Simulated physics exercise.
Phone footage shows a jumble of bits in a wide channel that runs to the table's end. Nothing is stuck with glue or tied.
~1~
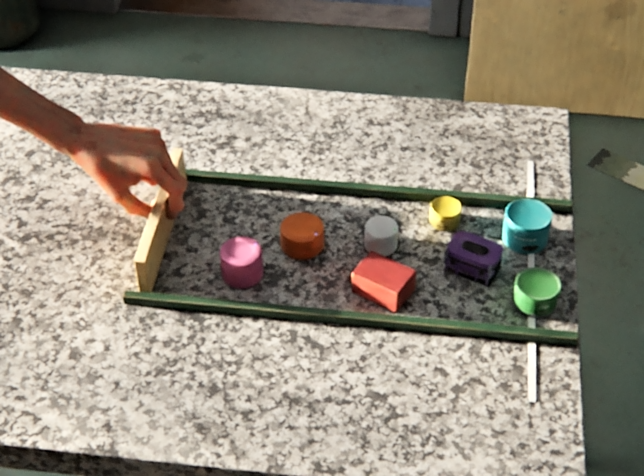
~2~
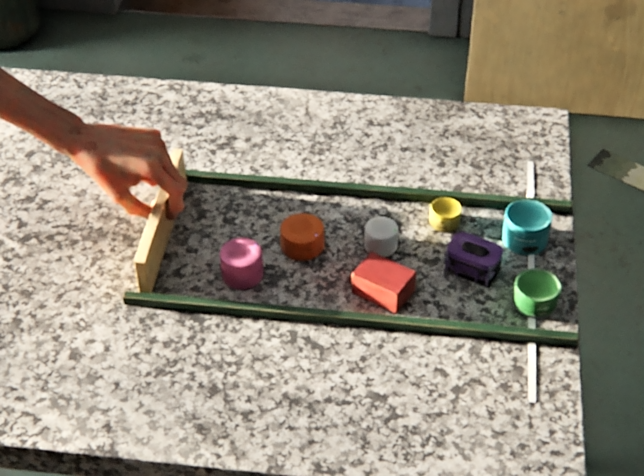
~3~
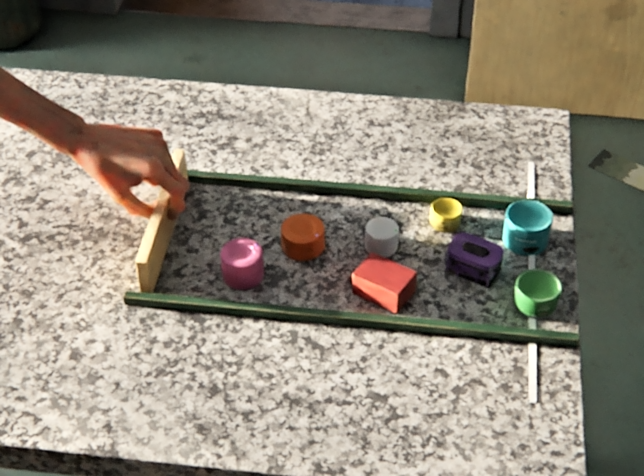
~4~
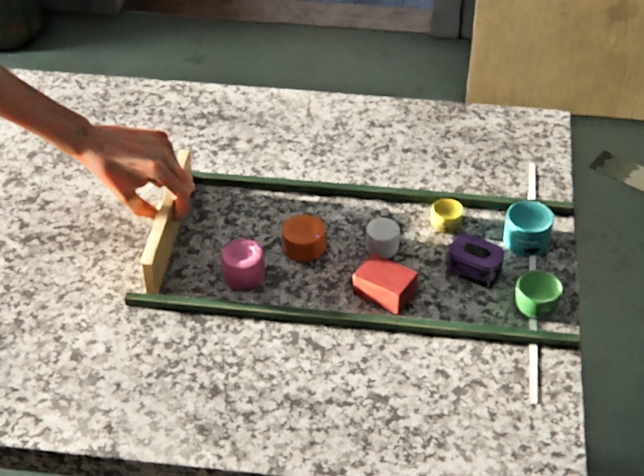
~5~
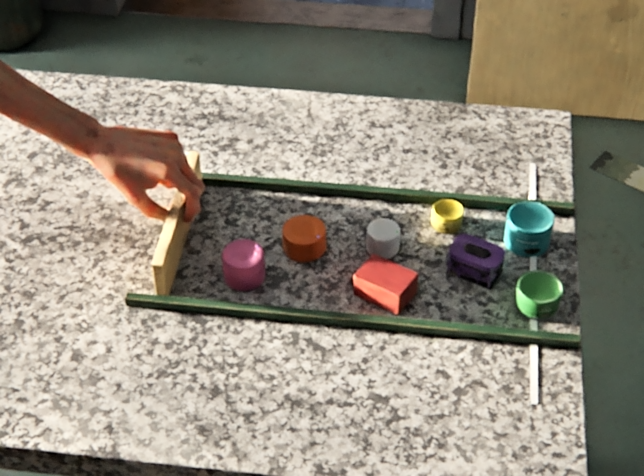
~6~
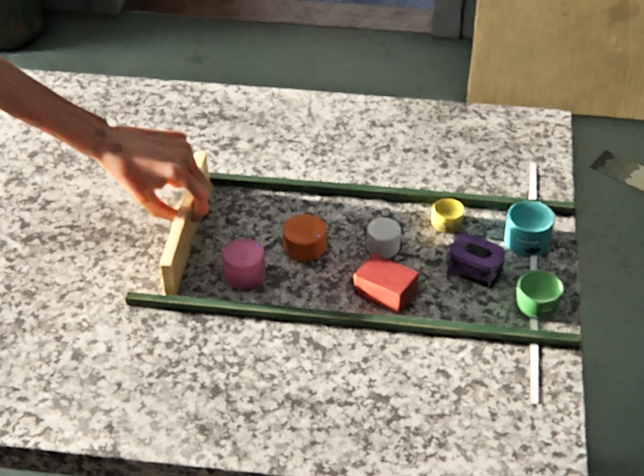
A hand slides a wooden board slightly right between two green rails, toward colourful tubs, lids and blocks that stay still.
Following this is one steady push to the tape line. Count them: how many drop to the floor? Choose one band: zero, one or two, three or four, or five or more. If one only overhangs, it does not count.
Three or four.
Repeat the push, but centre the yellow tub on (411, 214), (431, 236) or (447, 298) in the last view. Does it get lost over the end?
In turn it stays on; is kept; falls.
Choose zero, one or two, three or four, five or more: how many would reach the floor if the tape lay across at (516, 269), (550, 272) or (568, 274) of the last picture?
So, one after another, I'd give one or two; three to four; five or more.
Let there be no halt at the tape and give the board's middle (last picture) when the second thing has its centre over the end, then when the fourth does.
At the first moment about (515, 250), at the next about (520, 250).
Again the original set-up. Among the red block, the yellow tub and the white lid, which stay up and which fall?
Here's how it goes: The red block goes down, the yellow tub hangs in there and the white lid hangs in there.
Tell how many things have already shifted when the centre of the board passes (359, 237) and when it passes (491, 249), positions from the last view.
Answer - first 4, then 8.
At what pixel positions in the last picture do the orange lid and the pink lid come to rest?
Around (557, 263) and around (557, 292).
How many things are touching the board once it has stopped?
The count is 4.
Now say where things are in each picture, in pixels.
The first picture shows green tin (537, 293); turquoise tub (527, 227); purple case (474, 258); board (162, 219); tape (531, 269).
The second picture shows turquoise tub (527, 228); pink lid (242, 263).
The third picture shows purple case (474, 259); white lid (382, 237).
The fourth picture shows green tin (538, 295); board (169, 221).
The fifth picture shows turquoise tub (529, 230); orange lid (304, 239).
The sixth picture shows green tin (539, 295); turquoise tub (529, 229); purple case (476, 260); board (187, 222); tape (534, 271).
A little later, none off yet; green tin at rest near (539, 295); turquoise tub at rest near (529, 229); purple case at rest near (476, 260).
Next, none off yet; green tin shifted about its own width near (583, 293); turquoise tub at rest near (529, 229); purple case shifted about its own width near (540, 272).
When it is over, the number that fall off is three or four; down, red block, purple case, turquoise tub and green tin.
